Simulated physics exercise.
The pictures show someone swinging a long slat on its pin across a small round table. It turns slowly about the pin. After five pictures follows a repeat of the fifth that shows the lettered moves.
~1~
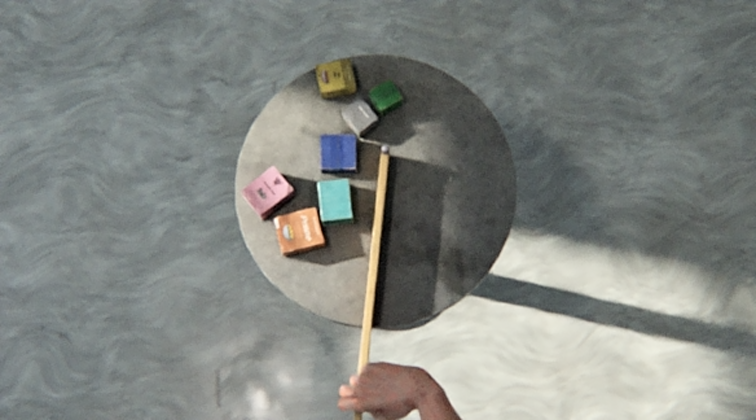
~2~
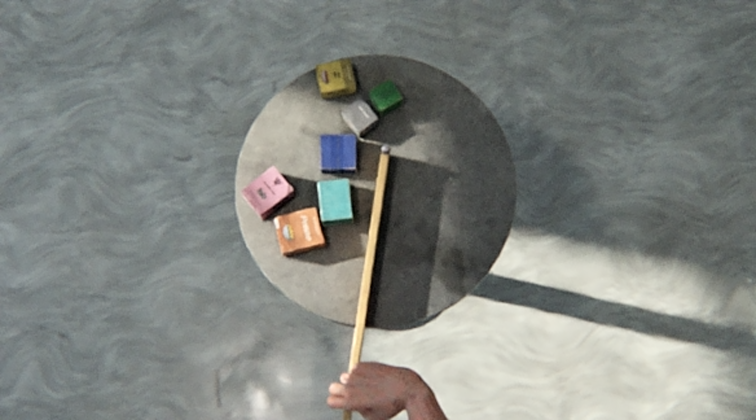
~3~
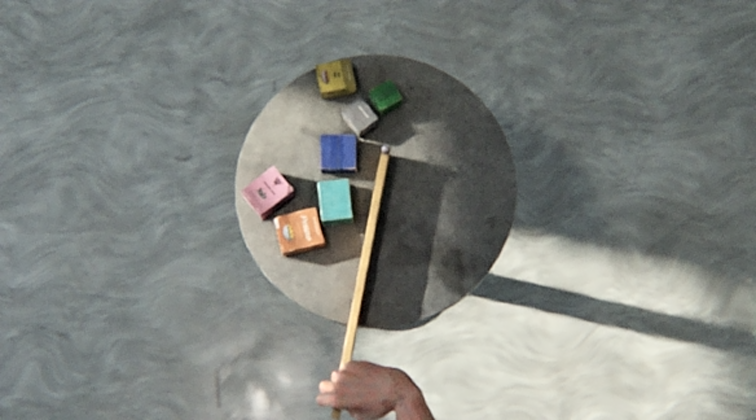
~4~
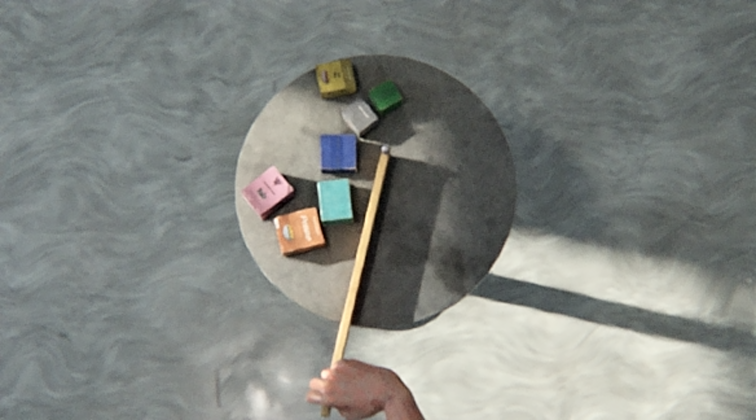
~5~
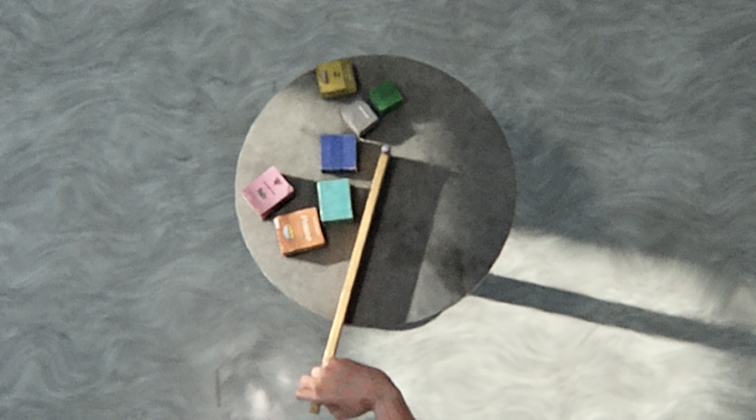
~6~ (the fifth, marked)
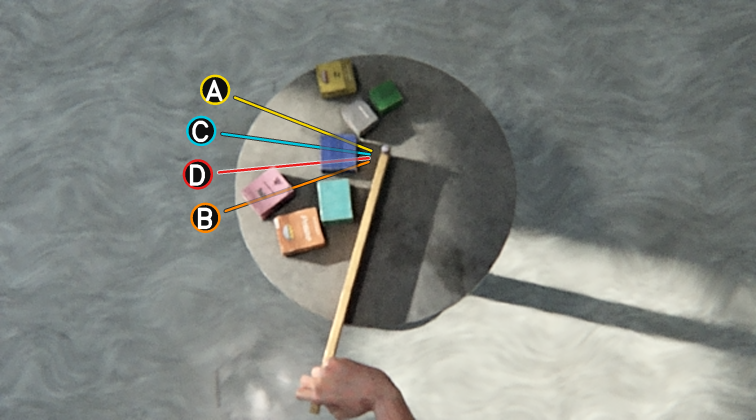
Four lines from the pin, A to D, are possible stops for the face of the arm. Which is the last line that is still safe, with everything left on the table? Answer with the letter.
As far as mark B.
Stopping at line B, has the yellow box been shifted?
By then, no.
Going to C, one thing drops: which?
The pink box.
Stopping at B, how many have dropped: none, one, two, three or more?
By then, none.
On the copy, A at (303, 124); B at (297, 186); C at (296, 144); D at (294, 165).
On B. First, arm (333, 223); orange packet (294, 231); turquoise block (326, 193).
Then, arm (311, 200); pink box (255, 174); orange packet (272, 204).
Finally, arm (301, 181); pink box (247, 146); orange packet (260, 177); nothing has fallen.
By contrast, A drops the orange packet and pink box; C drops the pink box; D drops the pink box.
